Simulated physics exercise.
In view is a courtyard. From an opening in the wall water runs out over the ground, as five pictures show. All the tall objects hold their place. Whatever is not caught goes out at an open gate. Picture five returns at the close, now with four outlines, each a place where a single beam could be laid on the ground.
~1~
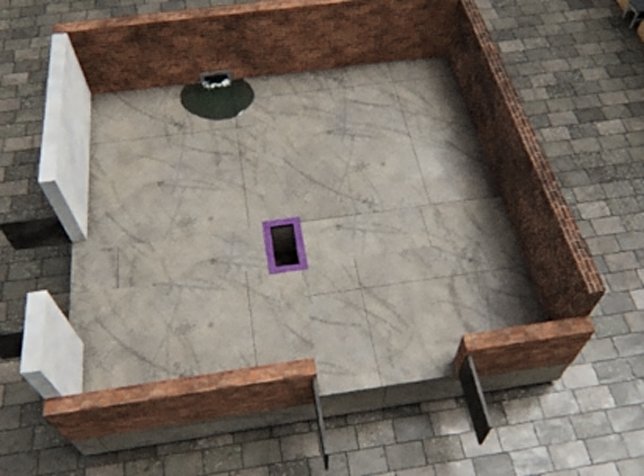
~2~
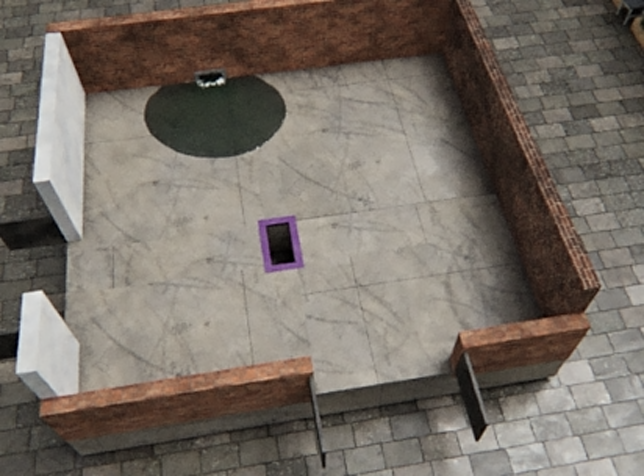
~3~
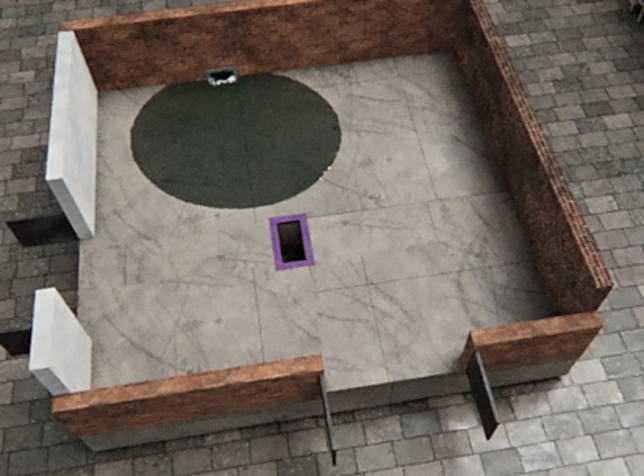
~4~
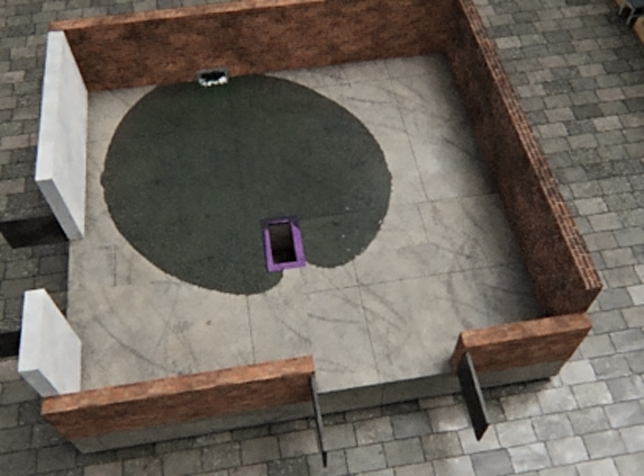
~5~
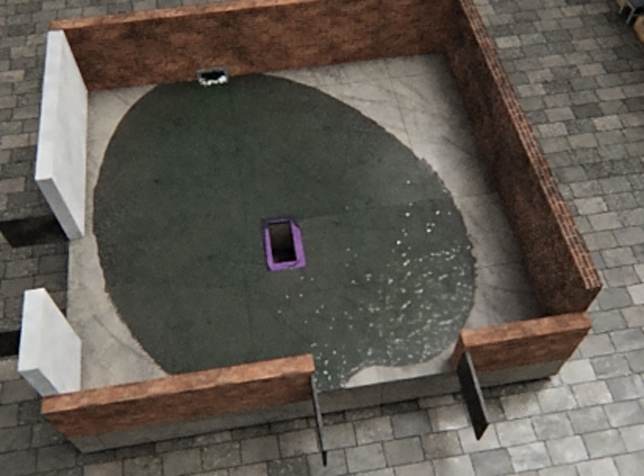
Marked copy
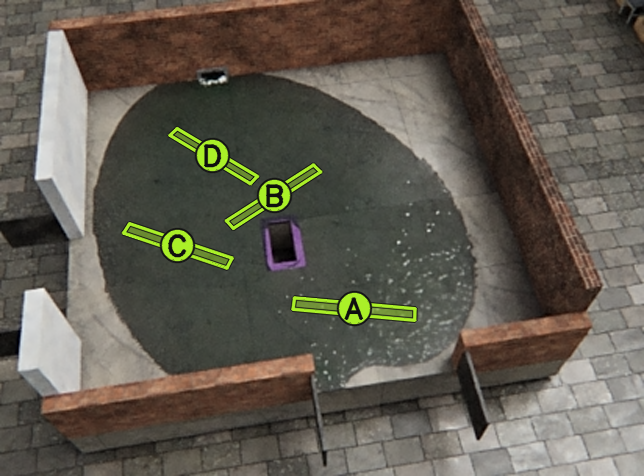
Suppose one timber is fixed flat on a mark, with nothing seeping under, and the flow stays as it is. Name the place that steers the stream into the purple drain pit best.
C beats the others.
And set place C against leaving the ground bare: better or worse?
Better.
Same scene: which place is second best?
Place A.
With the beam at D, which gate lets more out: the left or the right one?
More leaves on the right.
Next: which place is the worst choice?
Place B.
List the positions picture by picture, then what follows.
In the first picture, outfall at (216, 77); purple drain pit at (285, 245); open gate at (385, 371); open gate at (85, 289); front seen at (204, 115), 2 % of the ground wet; purple drain pit still dry.
In the second picture, front seen at (236, 151), 9 % of the ground wet; purple drain pit still dry.
In the third picture, front seen at (237, 207), 20 % of the ground wet; purple drain pit still dry.
In the fourth picture, front seen at (256, 288), 37 % of the ground wet; purple drain pit taking water.
In the fifth picture, front seen at (464, 309), 61 % of the ground wet; purple drain pit taking water.
On the marked copy, A from (293, 303) to (414, 314); B from (229, 224) to (317, 168); C from (126, 228) to (229, 262); D from (173, 131) to (253, 179).
With A, about 20 % of the stream goes into the purple drain pit, about 79 % out by the gates.
With B, next to none of the stream goes into the purple drain pit, about 98 % out by the gates.
With C, about 41 % of the stream goes into the purple drain pit, about 58 % out by the gates.
With D, about 9 % of the stream goes into the purple drain pit, about 90 % out by the gates.
